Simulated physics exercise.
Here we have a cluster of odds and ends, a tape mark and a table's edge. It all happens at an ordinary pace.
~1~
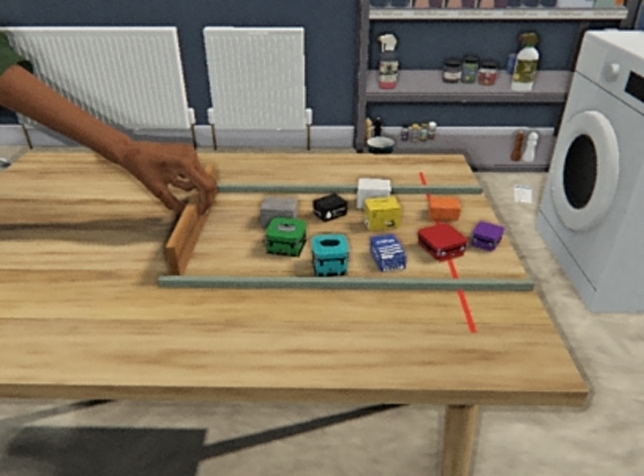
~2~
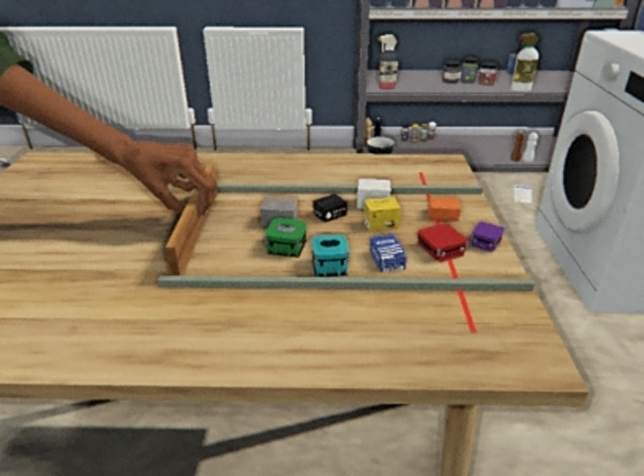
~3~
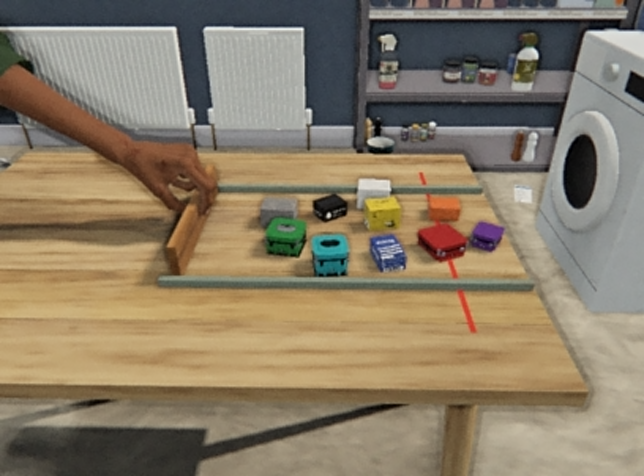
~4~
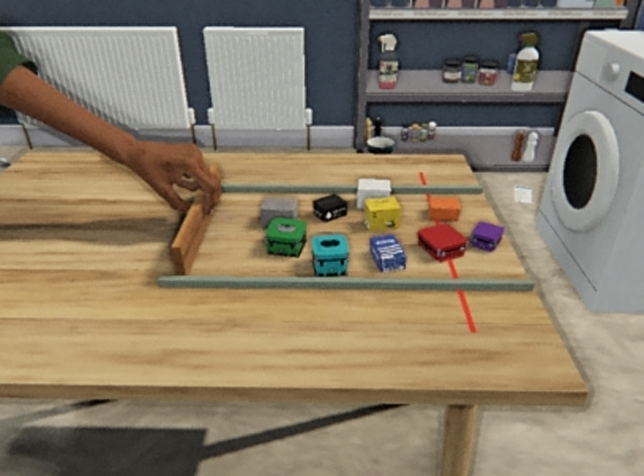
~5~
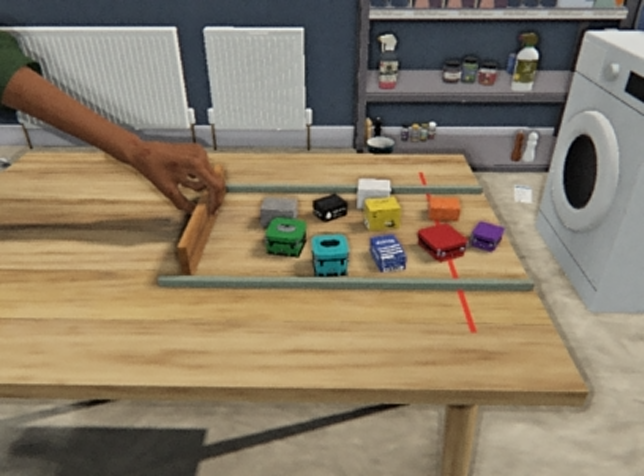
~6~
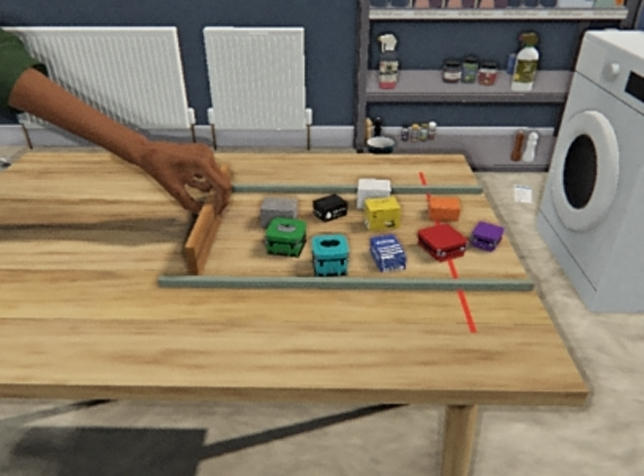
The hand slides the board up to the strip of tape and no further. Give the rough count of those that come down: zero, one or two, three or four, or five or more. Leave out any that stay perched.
Here the number that fall off is one or two.
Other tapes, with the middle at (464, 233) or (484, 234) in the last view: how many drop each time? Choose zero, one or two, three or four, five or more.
The falls would be five or more; 5 or more.
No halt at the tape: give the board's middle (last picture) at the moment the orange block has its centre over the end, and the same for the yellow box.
Its middle is around (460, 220) and around (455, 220).
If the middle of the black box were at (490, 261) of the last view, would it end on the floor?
It falls.
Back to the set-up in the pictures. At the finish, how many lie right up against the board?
5 of them.
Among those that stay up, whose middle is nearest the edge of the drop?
The yellow box ends nearest.
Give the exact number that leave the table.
The count is 2.
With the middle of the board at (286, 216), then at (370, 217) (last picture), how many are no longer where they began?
At the one place 3, at the other 8.
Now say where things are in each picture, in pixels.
Purple case (487, 237); orange block (444, 209); red case (442, 243); board (196, 216); tape (441, 233), in the first picture.
Orange block (444, 209); black box (330, 208), in the second picture.
Red case (442, 243); blue box (388, 253), in the third picture.
Purple case (487, 237); board (200, 216), in the fourth picture.
Orange block (444, 209); grey block (279, 213), in the fifth picture.
Purple case (487, 237); orange block (444, 209); red case (442, 243); board (212, 216); tape (441, 233), in the sixth picture.
Early on, none off yet; purple case at rest near (487, 237); orange block at rest near (444, 209); red case at rest near (442, 243).
Finally, the number that fall off is one or two; lost, red case and purple case.
